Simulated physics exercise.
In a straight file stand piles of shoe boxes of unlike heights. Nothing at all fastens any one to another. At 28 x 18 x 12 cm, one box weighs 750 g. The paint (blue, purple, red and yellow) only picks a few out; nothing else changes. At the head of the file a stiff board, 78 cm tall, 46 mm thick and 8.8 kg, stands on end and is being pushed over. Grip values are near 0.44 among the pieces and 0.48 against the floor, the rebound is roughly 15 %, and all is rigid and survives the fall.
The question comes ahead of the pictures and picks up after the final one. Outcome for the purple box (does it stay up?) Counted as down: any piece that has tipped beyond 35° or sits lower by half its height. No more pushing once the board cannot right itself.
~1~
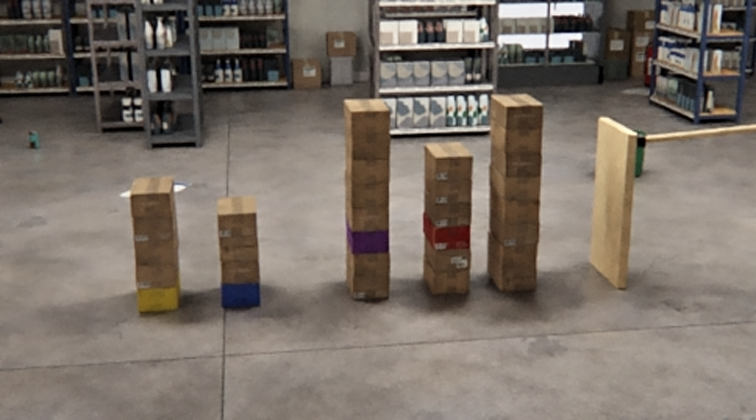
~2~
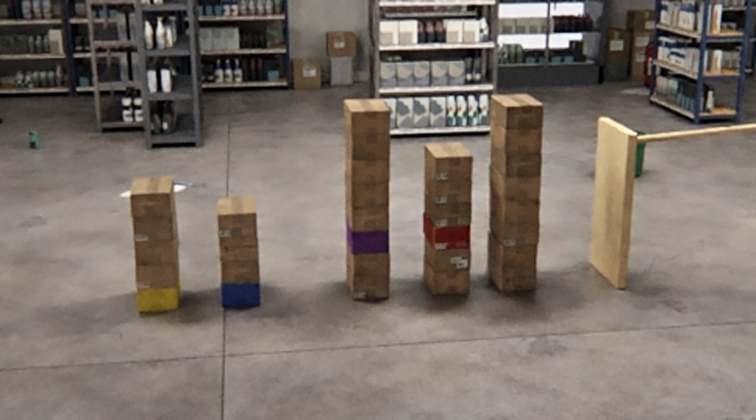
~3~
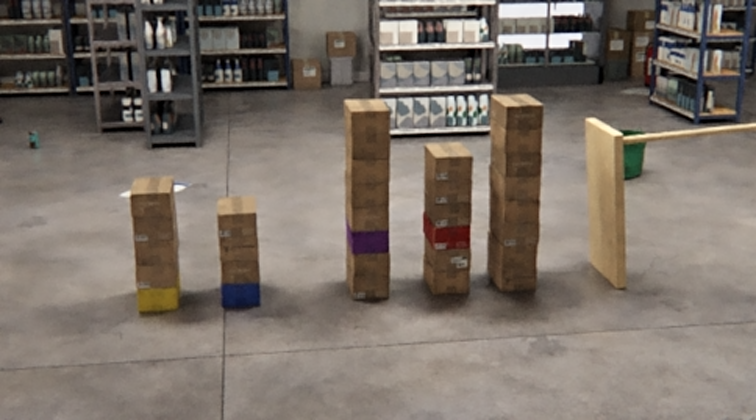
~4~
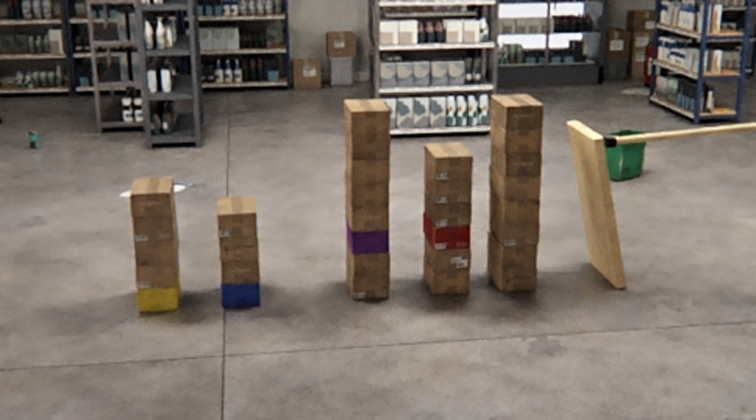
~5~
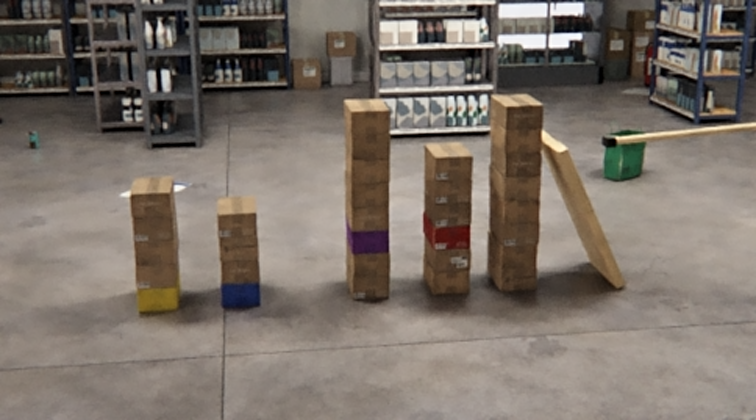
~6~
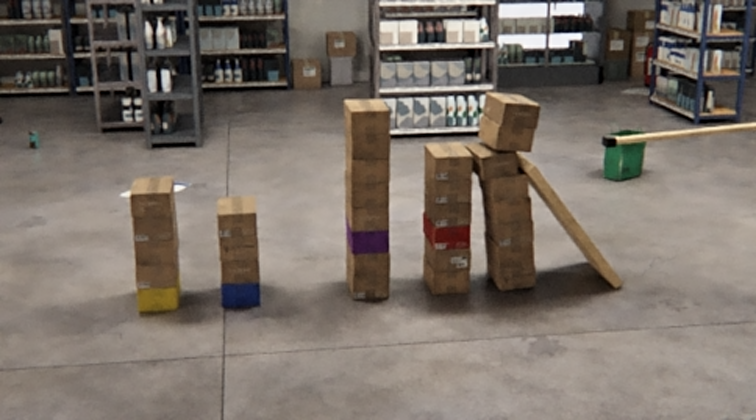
Down.
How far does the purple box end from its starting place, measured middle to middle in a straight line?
Around 42 cm, start to finish.
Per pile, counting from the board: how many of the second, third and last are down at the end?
Counting pieces, the second pile has 5, the third 8 and the last 5.
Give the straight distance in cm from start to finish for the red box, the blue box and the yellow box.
From start to finish: Red 30, blue 0, yellow 10 centimetres.
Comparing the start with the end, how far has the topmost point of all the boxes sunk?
I'd say it's about 42 cm lower than before.
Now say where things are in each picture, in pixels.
In the first picture (pixels give the middle of a visible side), pole end (643, 142) 7 cm short, board 0° from upright; purple box (371, 242); blue box (241, 295); yellow box (157, 300); none of the others has stirred.
Pole end 7 mm short, board 0° from upright; purple box (371, 242), in the second picture.
Pole end 53 mm in, board 5° from upright; purple box (371, 242); none of the others has stirred, in the third picture.
Pole end (613, 143) 8 cm in, stopped, board 12° from upright; purple box (371, 242); none of the others has stirred, in the fourth picture.
Pole end (613, 143) 8 cm in, stopped, board 25° from upright; purple box (371, 242); none of the others has stirred, in the fifth picture.
Pole end (613, 143) 8 cm in, stopped, board 38° from upright; purple box (371, 242); yellow box (157, 300); red box (452, 238); steepest lean 8°, the box at (515, 140); movement in 8 of them, in the sixth picture.
Then, 0.60 s past the last view, board 66° from upright; 8 of the 31 boxes down; purple box 6° from how it stood; red box 17° from how it stood.
Then, 1.44 s past the last view, board 68° from upright; 22 of the 31 boxes down; purple box 52° from how it stood, 18 cm lower; red box 45° from how it stood, 9 cm lower.
In the end, board 68° from upright; 29 of the 31 boxes down; purple box 51° from how it stood, 18 cm lower; yellow box 46° from how it stood; red box 45° from how it stood, 10 cm lower. From the last view, middles, purple box near (288, 272), yellow box near (143, 280).
